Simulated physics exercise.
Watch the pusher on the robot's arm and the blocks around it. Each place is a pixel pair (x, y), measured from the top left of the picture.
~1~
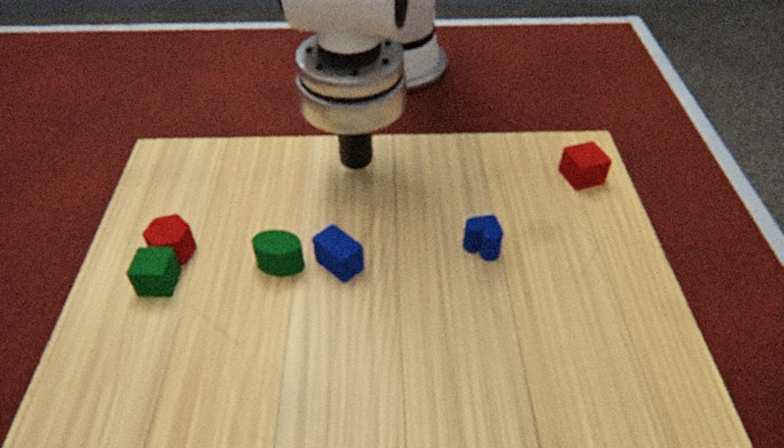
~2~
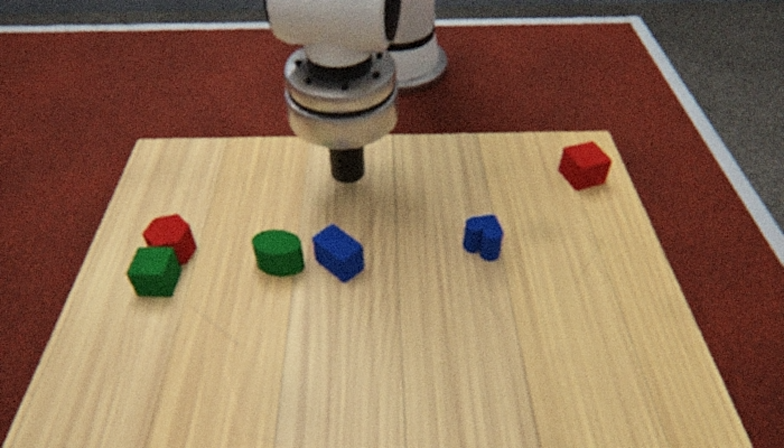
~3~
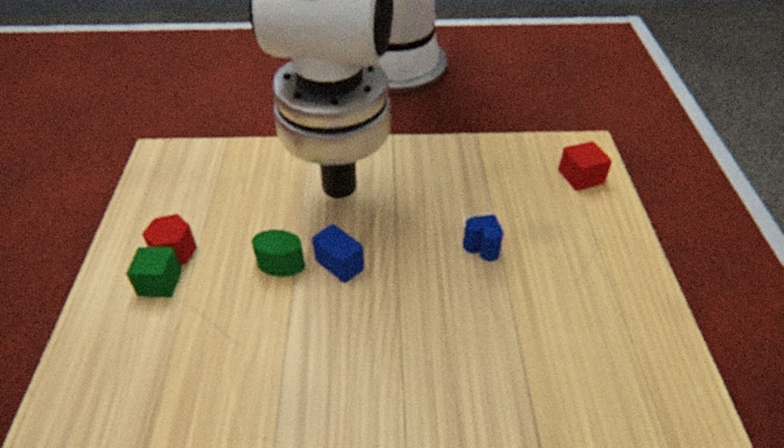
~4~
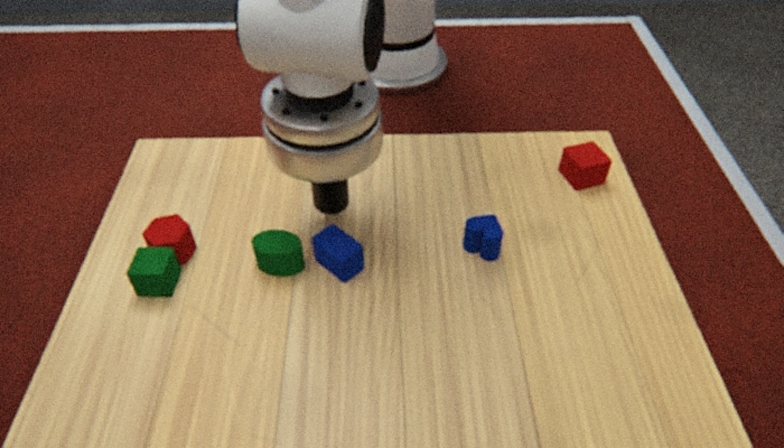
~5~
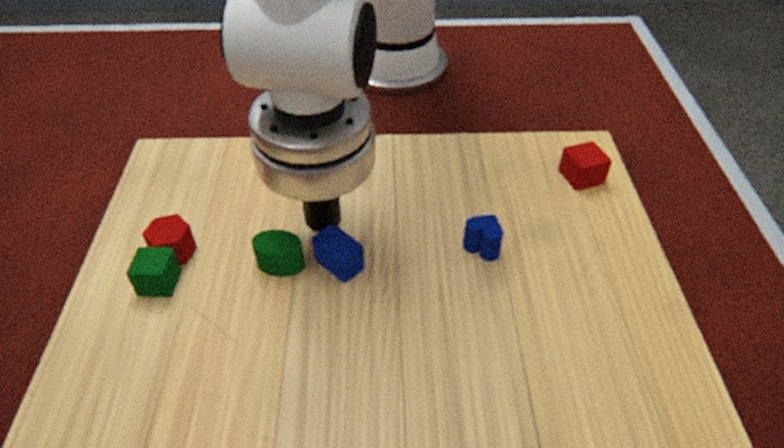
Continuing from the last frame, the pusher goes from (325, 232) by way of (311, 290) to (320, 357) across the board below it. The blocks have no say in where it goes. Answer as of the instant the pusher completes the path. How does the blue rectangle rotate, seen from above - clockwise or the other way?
Looking down, my answer is that the blue rectangle rotates anticlockwise.
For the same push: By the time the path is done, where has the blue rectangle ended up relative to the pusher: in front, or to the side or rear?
Final position: To the side or behind.
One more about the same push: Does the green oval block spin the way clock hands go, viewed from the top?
The answer is yes.
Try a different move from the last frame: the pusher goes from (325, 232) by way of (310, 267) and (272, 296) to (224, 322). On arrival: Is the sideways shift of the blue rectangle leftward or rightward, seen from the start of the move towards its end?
That block drifts left.
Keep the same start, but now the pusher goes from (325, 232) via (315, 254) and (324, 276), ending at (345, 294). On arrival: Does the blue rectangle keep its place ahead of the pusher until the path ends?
I'd say yes.
On the path given first. One third of the way, pusher (313, 257); green oval block (271, 248), turned 35° clockwise; blue rectangle (347, 270), turned 45° anticlockwise.
Two thirds of the way, pusher (307, 300); green oval block (269, 249), turned 40° clockwise; blue rectangle (349, 284), turned 110° anticlockwise.
At the end, pusher (318, 345); green oval block (269, 249), turned 40° clockwise; blue rectangle (350, 286), turned 125° anticlockwise.
